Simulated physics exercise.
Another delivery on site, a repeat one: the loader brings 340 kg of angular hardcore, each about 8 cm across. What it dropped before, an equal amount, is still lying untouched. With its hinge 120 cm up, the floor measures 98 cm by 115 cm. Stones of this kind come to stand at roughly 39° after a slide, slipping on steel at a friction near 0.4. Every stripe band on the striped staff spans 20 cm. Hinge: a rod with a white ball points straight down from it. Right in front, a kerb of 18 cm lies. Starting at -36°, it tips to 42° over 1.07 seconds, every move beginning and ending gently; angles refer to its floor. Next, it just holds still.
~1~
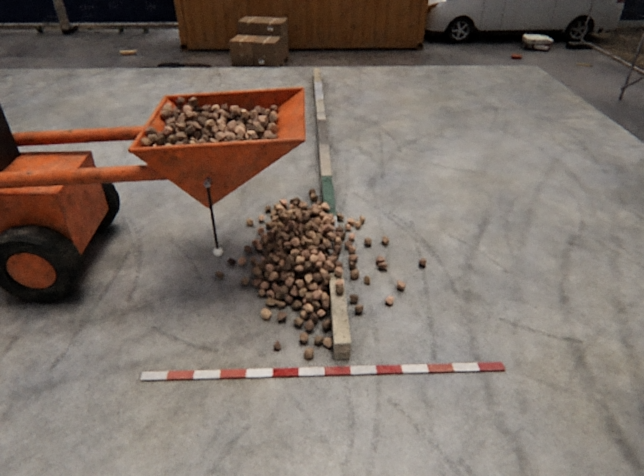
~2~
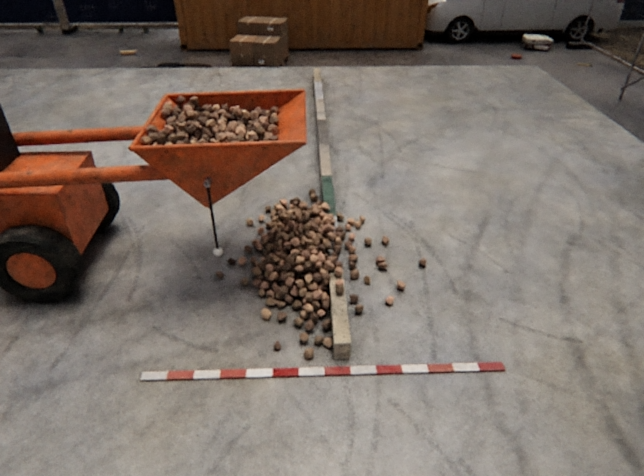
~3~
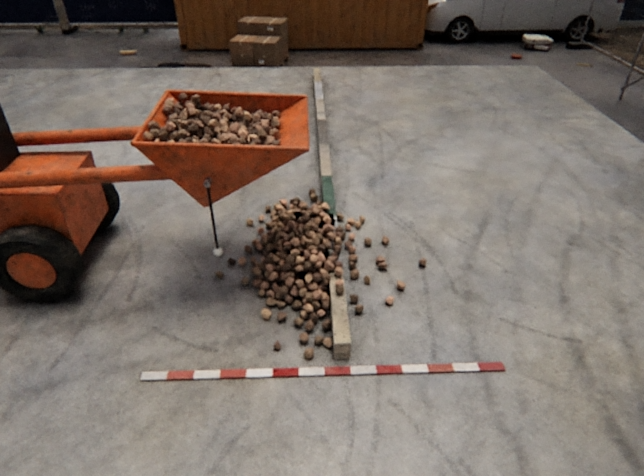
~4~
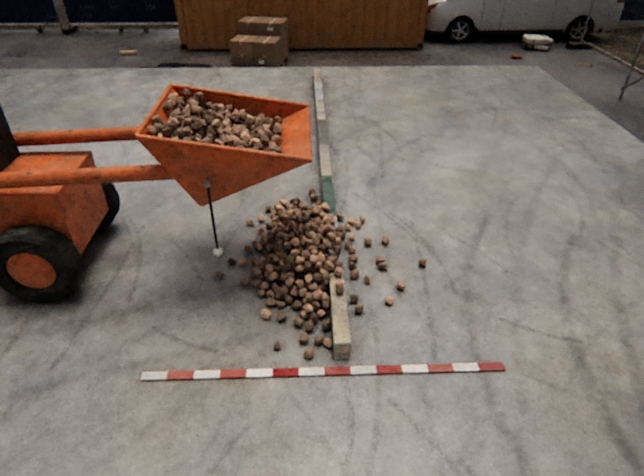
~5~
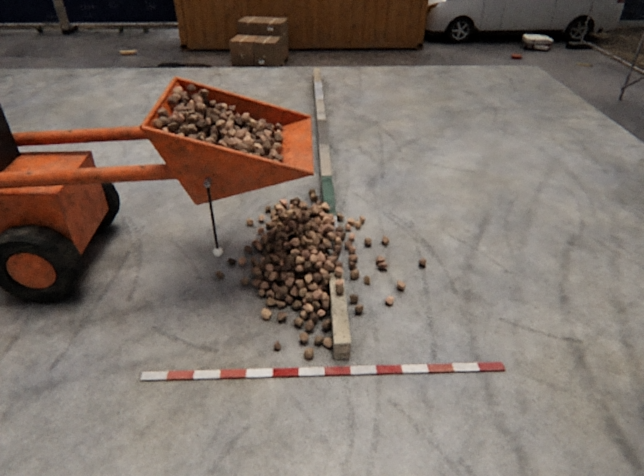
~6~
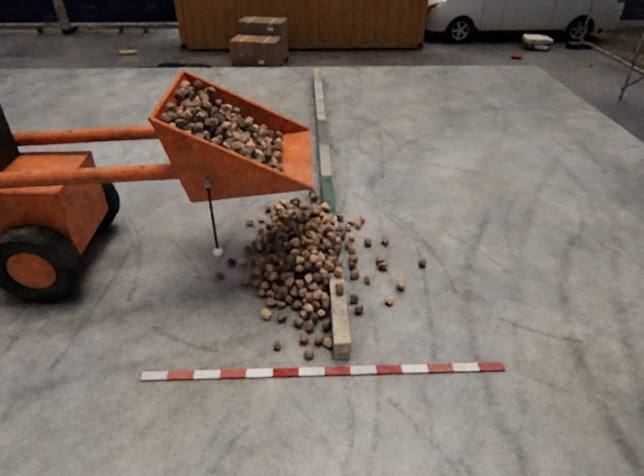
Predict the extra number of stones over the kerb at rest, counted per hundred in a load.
About 27 more per hundred stones.
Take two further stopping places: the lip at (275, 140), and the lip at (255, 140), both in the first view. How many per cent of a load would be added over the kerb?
Case one about 5 %, case two about 0 %.
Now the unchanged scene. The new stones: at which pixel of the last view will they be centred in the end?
Their centre rests close to (307, 243).
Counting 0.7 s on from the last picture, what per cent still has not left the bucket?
Near 80 per cent of the load is held.
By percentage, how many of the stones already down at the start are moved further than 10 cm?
About 5 per cent.
Then, 0.4 s after the last picture the floor is at 30°; in per cent of one load, 100 in the bucket, 94 on this side of the kerb, 6 over the kerb; the foremost stones are at (386, 258).
Then, 0.7 s after the last picture the floor is at 42°; in per cent of one load, 80 in the bucket, 114 on this side of the kerb, 6 over the kerb; the foremost stones are at (386, 258).
Then, 1.1 s after the last picture the floor is at 42°; in per cent of one load, 19 in the bucket, 168 on this side of the kerb, 13 over the kerb; the foremost stones are at (390, 266).
Then, 3.9 s after the last picture the floor is at 42°; in per cent of one load, 0 in the bucket, 168 on this side of the kerb, 32 over the kerb; the foremost stones are at (420, 253). Net gain over the kerb, 27.
